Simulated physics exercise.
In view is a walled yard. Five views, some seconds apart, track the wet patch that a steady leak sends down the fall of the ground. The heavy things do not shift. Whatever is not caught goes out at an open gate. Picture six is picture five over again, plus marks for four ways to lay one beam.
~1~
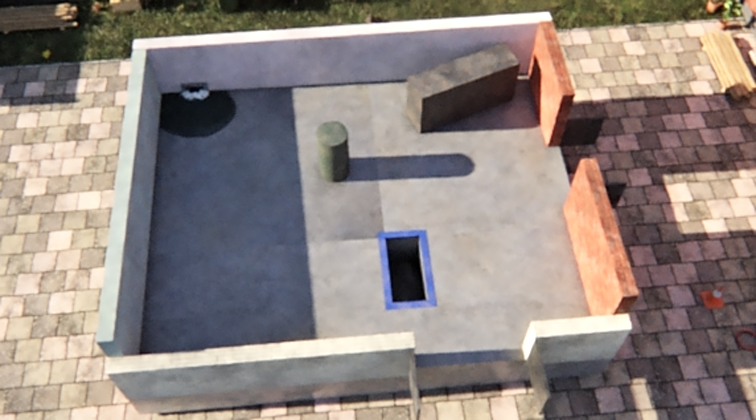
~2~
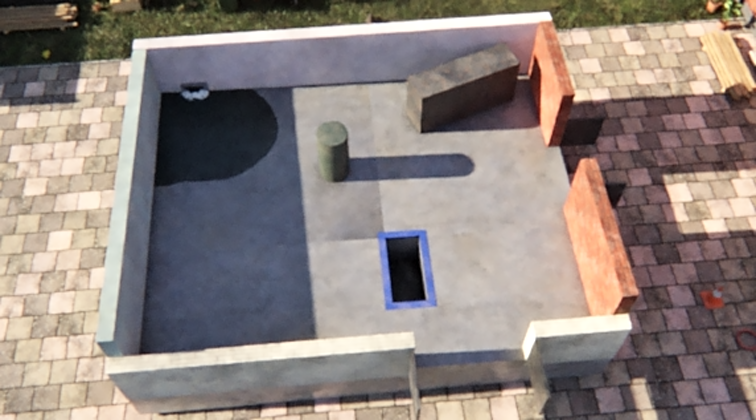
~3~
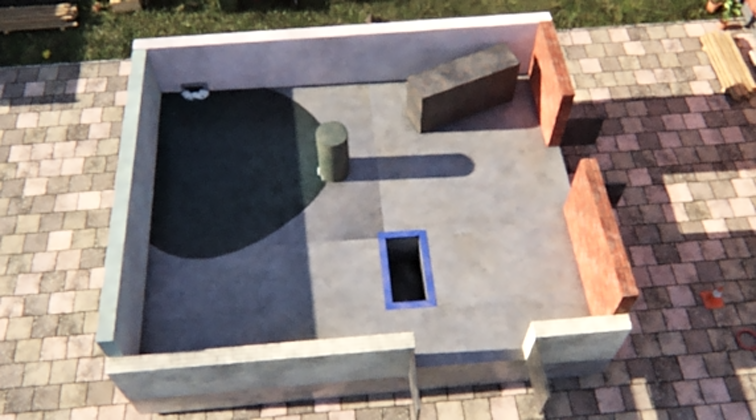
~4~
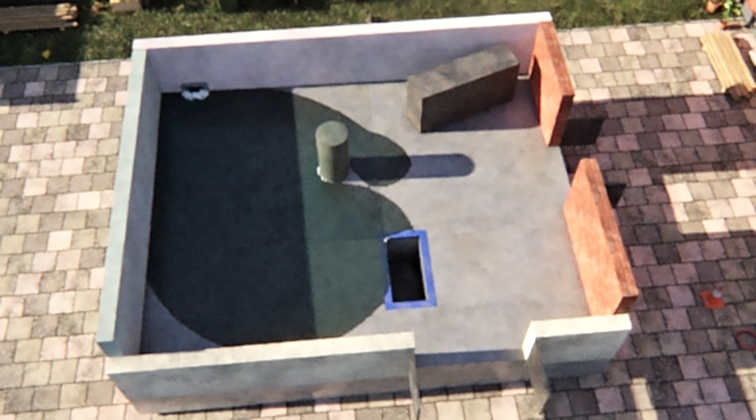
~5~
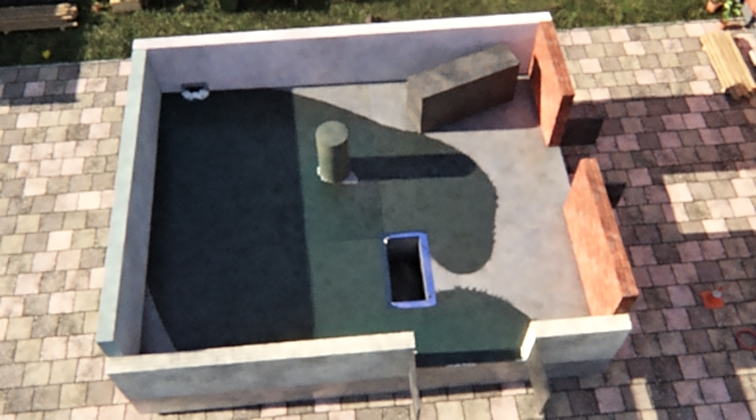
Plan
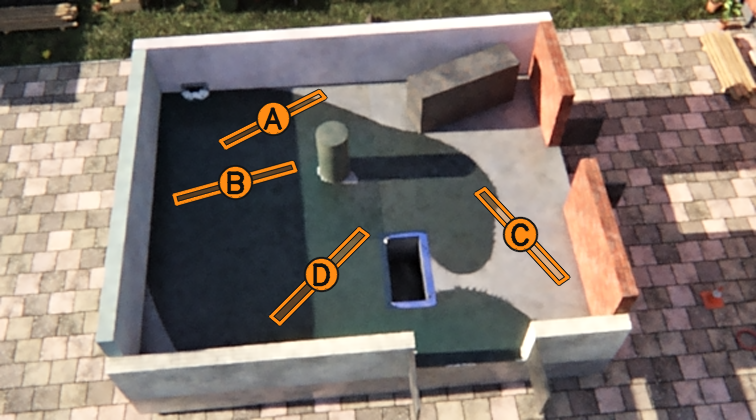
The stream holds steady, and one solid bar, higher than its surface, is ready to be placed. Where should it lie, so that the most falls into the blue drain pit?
I would pick spot C.
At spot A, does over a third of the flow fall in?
No, it does not.
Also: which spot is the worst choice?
The answer is B.
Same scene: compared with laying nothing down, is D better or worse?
Worse.
On the marked copy, A from (223, 144) to (322, 94); B from (175, 199) to (294, 166); C from (480, 191) to (563, 280); D from (275, 320) to (363, 232).
With A, about 21 % of the stream runs into the blue drain pit, about 79 % out by the gates.
With B, about 9 % of the stream runs into the blue drain pit, about 91 % out by the gates.
With C, about 30 % of the stream runs into the blue drain pit, about 69 % out by the gates.
With D, about 16 % of the stream runs into the blue drain pit, about 83 % out by the gates.
